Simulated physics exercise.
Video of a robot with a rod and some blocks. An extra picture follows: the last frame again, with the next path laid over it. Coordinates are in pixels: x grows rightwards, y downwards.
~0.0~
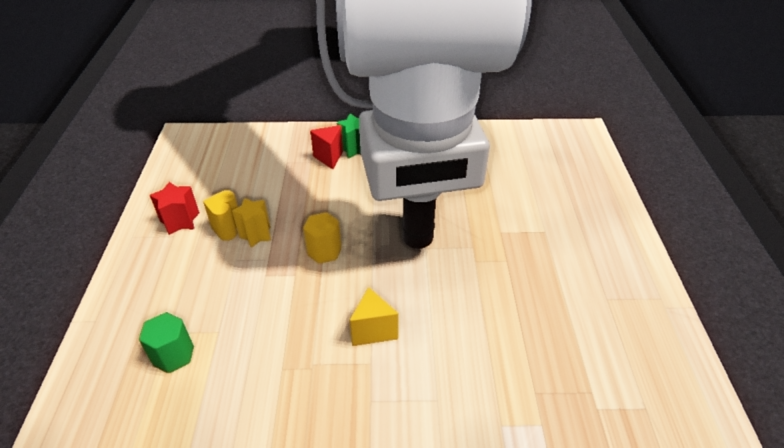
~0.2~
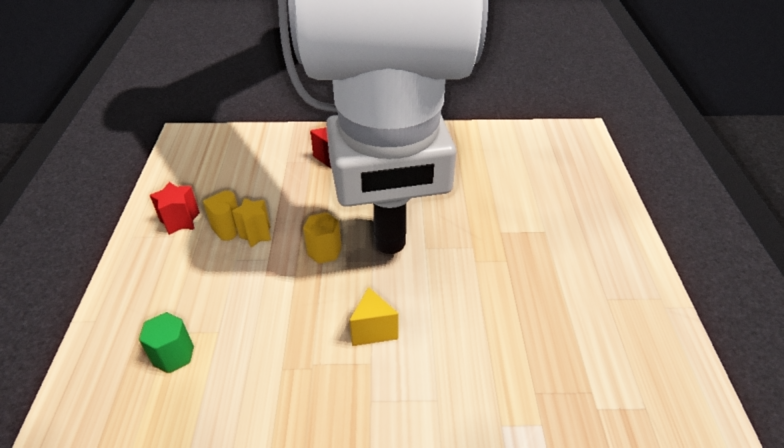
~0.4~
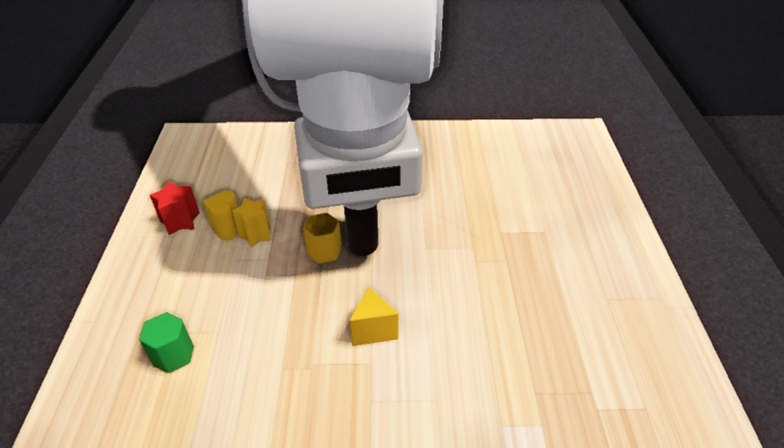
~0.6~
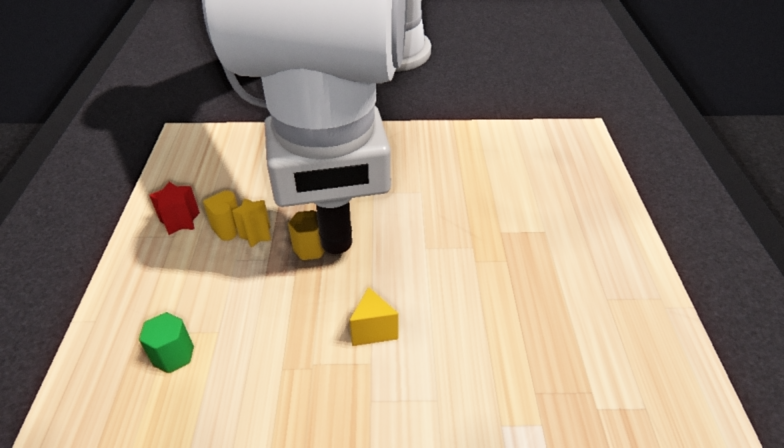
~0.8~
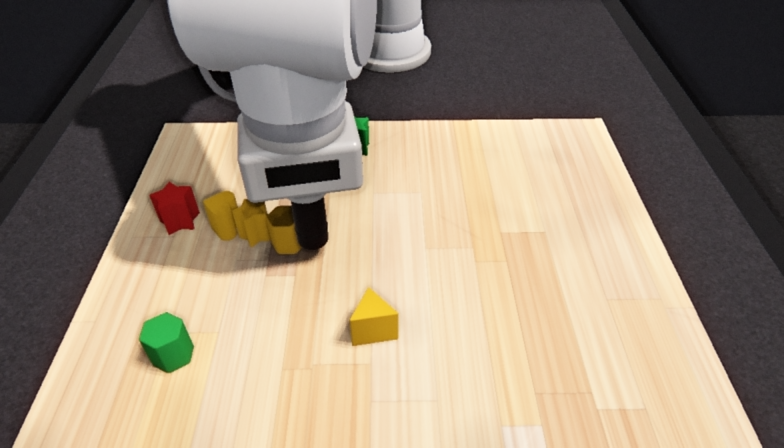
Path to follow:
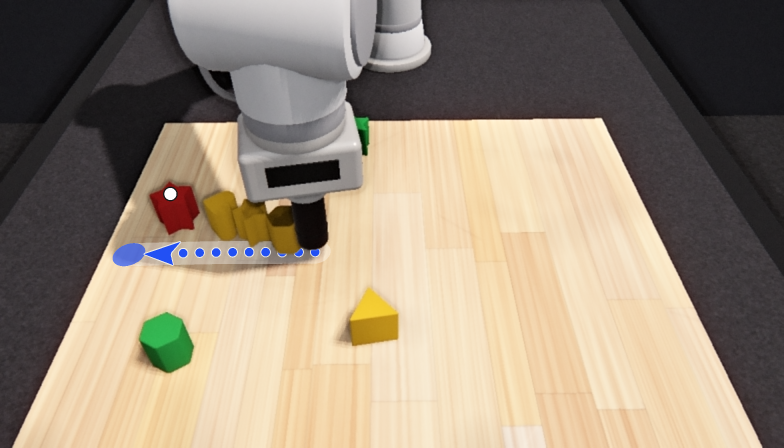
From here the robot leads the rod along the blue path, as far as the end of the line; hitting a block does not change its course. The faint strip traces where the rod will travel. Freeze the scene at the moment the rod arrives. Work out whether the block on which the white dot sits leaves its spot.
Answer: Unmoved.
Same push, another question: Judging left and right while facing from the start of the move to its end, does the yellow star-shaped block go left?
No - that is not the case.
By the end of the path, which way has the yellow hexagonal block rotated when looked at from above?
Viewed from above, clockwise.
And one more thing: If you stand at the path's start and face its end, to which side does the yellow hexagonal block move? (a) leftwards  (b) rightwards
b (rightwards)
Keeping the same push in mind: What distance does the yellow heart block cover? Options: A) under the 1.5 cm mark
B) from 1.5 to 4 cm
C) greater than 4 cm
Answer: B.
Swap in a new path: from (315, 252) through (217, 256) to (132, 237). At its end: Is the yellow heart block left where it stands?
I'd say no.
Drawn move, from (315, 252) to (129, 254); the dot is on the red star-shaped block.
What follows on the original path. One third of the way, rod at (249, 240); yellow heart block at (204, 198), turned 15° anticlockwise; yellow star-shaped block at (229, 191), turned 25° anticlockwise; yellow hexagonal block at (248, 203), turned 50° clockwise.
Two thirds of the way, rod at (187, 241); yellow heart block at (204, 198), turned 15° anticlockwise; yellow star-shaped block at (229, 190), turned 25° anticlockwise; yellow hexagonal block at (248, 203), turned 55° clockwise.
At the end, rod at (123, 242); red star-shaped block still; yellow heart block at (204, 198), turned 15° anticlockwise; yellow star-shaped block at (229, 190), turned 25° anticlockwise; yellow hexagonal block at (248, 203), turned 55° clockwise.
